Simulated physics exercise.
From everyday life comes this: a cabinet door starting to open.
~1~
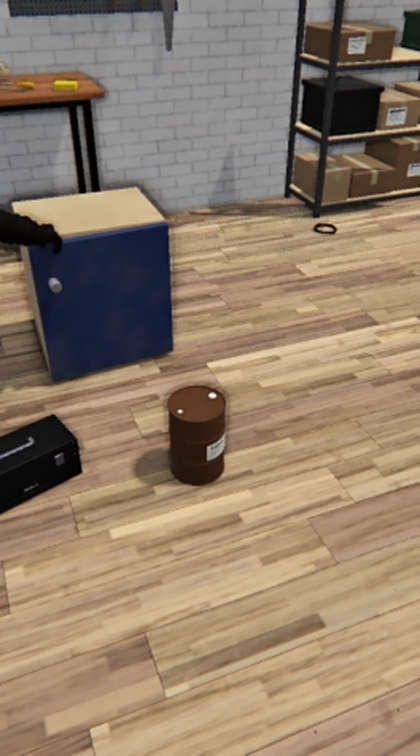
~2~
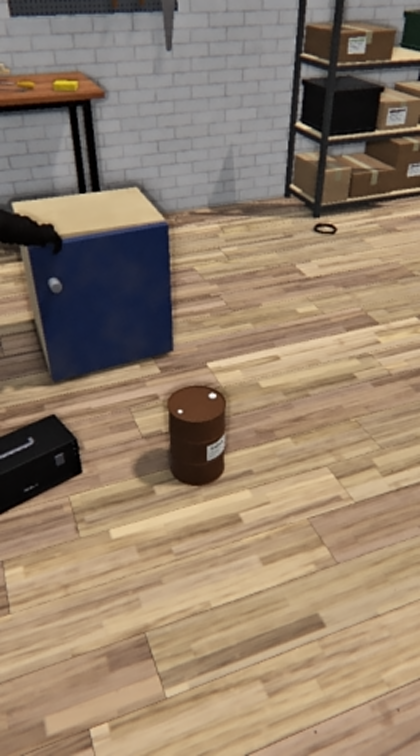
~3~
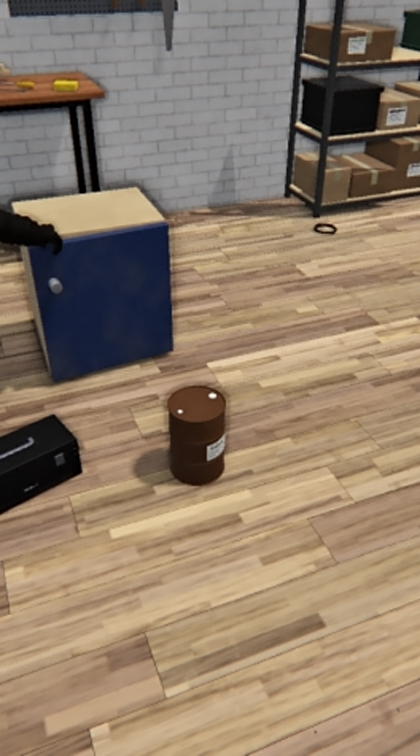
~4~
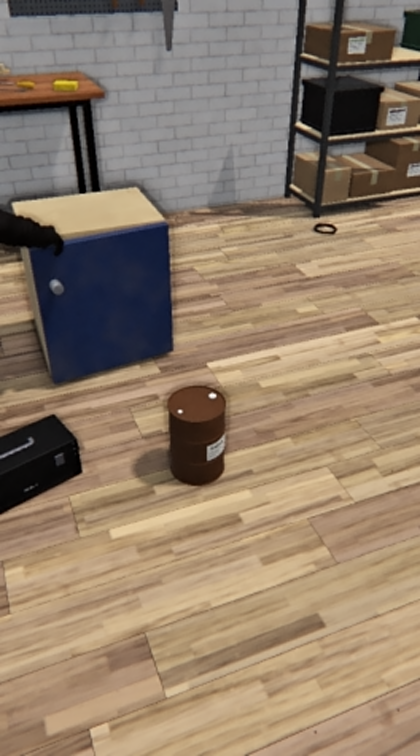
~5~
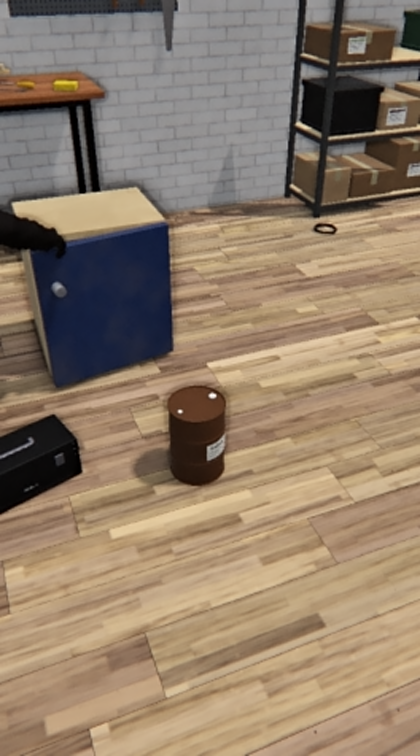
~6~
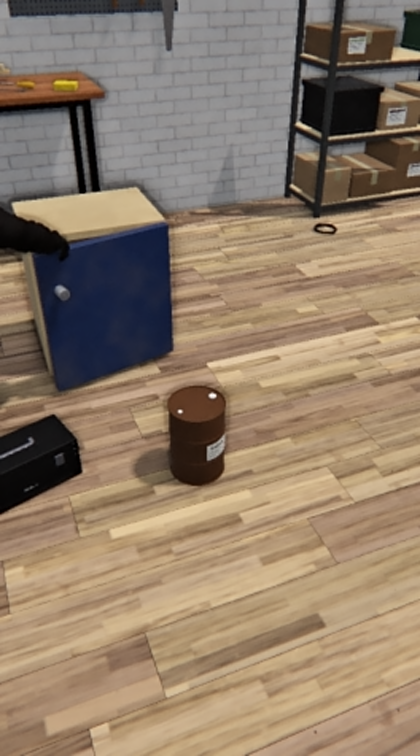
The blue cabinet door stayed almost still at first, then swung slightly open as a black arm reached in at the left, while the black toolbox and brown canister sat still on the wooden floor.
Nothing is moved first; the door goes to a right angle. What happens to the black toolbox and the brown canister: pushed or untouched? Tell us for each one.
The black toolbox is going to stay put, the brown canister is going to stay put.
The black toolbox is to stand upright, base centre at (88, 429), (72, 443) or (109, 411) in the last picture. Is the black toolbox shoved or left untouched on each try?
First it gets pushed, next it gets pushed, and last it gets pushed.
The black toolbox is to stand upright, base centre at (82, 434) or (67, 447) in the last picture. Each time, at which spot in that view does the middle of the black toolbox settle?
First setting: About (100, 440); second: About (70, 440).
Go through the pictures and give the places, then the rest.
The first picture shows door 4° open; black toolbox (18, 466); brown canister (197, 436); door (110, 306).
The second picture shows door 4° open; brown canister (197, 436); door (110, 306).
The third picture shows door 4° open; black toolbox (18, 467); door (110, 307).
The fourth picture shows door 6° open; brown canister (197, 436); door (110, 307).
The fifth picture shows door 9° open; black toolbox (18, 467); door (112, 309).
The sixth picture shows door 12° open; black toolbox (18, 467); brown canister (197, 436); door (114, 311).
Then, 0.96 s later than the last frame, door 53° open; black toolbox at rest near (18, 467); brown canister at rest near (197, 436).
When it is over, the black toolbox escapes contact, near (18, 467); the brown canister escapes contact, near (197, 436).
